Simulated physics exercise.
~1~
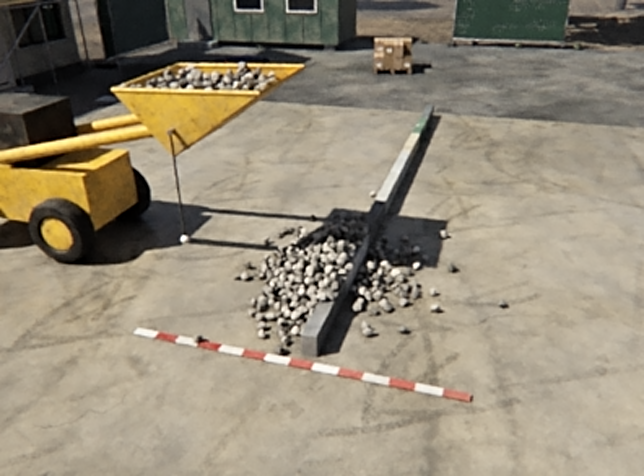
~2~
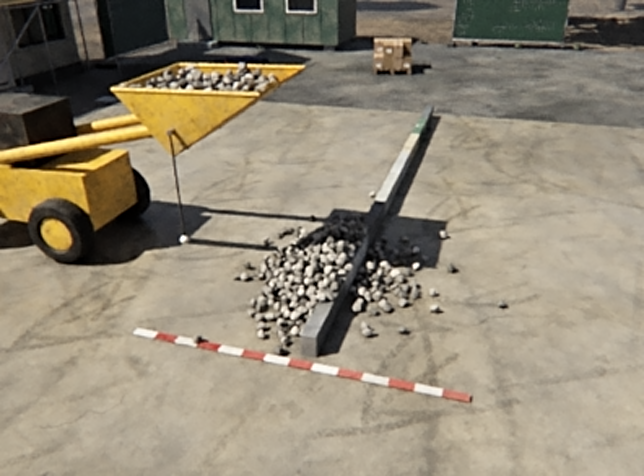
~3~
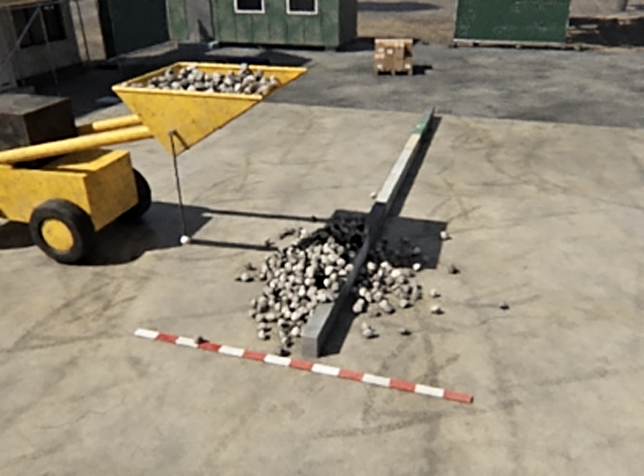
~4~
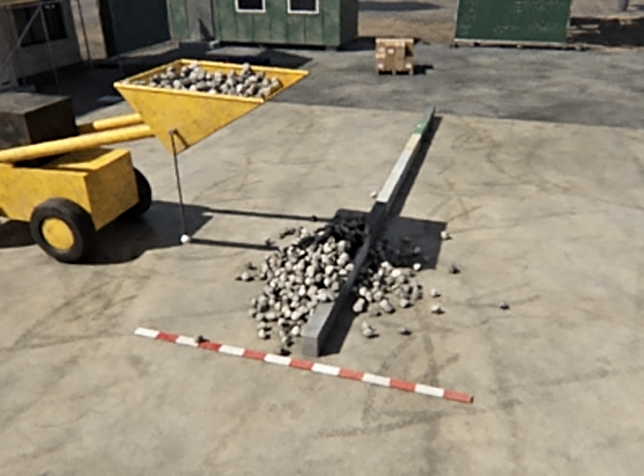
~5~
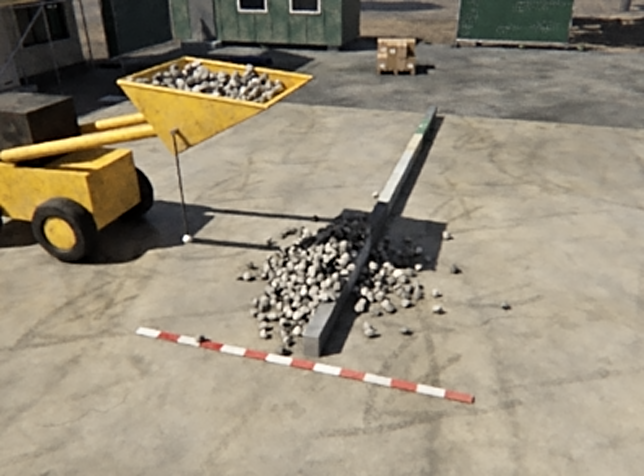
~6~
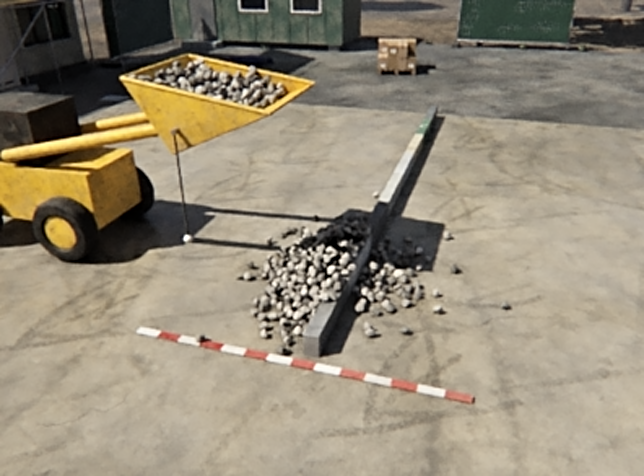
A yellow loader's raised bucket, heaped with grey stones, sits almost still at first, its floor sloping up toward the right. It then slowly tilts its lip downward, gathering a little speed, while the loader's body, the loose stones around the long kerb and the red-and-white staff stay in place.
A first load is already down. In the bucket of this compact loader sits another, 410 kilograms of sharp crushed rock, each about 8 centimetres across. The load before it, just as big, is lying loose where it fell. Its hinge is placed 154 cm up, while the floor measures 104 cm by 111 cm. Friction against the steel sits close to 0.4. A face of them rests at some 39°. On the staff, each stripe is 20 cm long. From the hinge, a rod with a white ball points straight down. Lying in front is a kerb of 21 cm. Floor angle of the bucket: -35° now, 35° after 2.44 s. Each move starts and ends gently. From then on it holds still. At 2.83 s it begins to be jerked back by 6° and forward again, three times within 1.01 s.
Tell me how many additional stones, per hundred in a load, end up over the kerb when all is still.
Some 12 in every hundred.
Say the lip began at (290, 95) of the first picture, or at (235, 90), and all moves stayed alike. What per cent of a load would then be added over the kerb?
60 % and 0 %.
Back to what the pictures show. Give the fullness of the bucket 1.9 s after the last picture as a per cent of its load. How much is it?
Roughly 50 per cent remains inside.
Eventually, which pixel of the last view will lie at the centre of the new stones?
They come to rest centred about (312, 252).
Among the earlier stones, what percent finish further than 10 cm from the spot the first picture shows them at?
Around 5 in a hundred.
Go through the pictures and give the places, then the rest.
The first picture shows lip at (260, 94), floor tilted -35°, highest stones at (219, 73). The earlier load is highest near (339, 235), 37 cm above ground level, 89 % on this side of the kerb, 11 % over the kerb.
In the second picture, the bucket is at -35°, its lip at (260, 95); the top of the load is at (214, 73).
In the third picture, the bucket is at -33°, its lip at (262, 98); the top of the load is at (201, 74).
The fourth picture shows lip at (264, 102), floor tilted -31°, highest stones at (194, 71).
The fifth picture shows lip at (268, 107), floor tilted -28°, highest stones at (191, 70).
The sixth picture shows lip at (271, 114), floor tilted -24°, highest stones at (184, 68).
Then, 1.2 s after the last picture the floor is at 24°; in per cent of one load, 100 in the bucket, 89 on this side of the kerb, 11 over the kerb; the foremost stones are at (443, 280).
Then, 1.9 s after the last picture the floor is at 35°; in per cent of one load, 52 in the bucket, 137 on this side of the kerb, 11 over the kerb; the foremost stones are at (443, 280).
Then, 3.7 s after the last picture the floor is at 35°; in per cent of one load, 0 in the bucket, 176 on this side of the kerb, 24 over the kerb; the foremost stones are at (443, 293).
Then, 6.4 s after the last picture the floor is at 35°; in per cent of one load, 0 in the bucket, 176 on this side of the kerb, 24 over the kerb; the foremost stones are at (443, 293). Net gain over the kerb, 12.
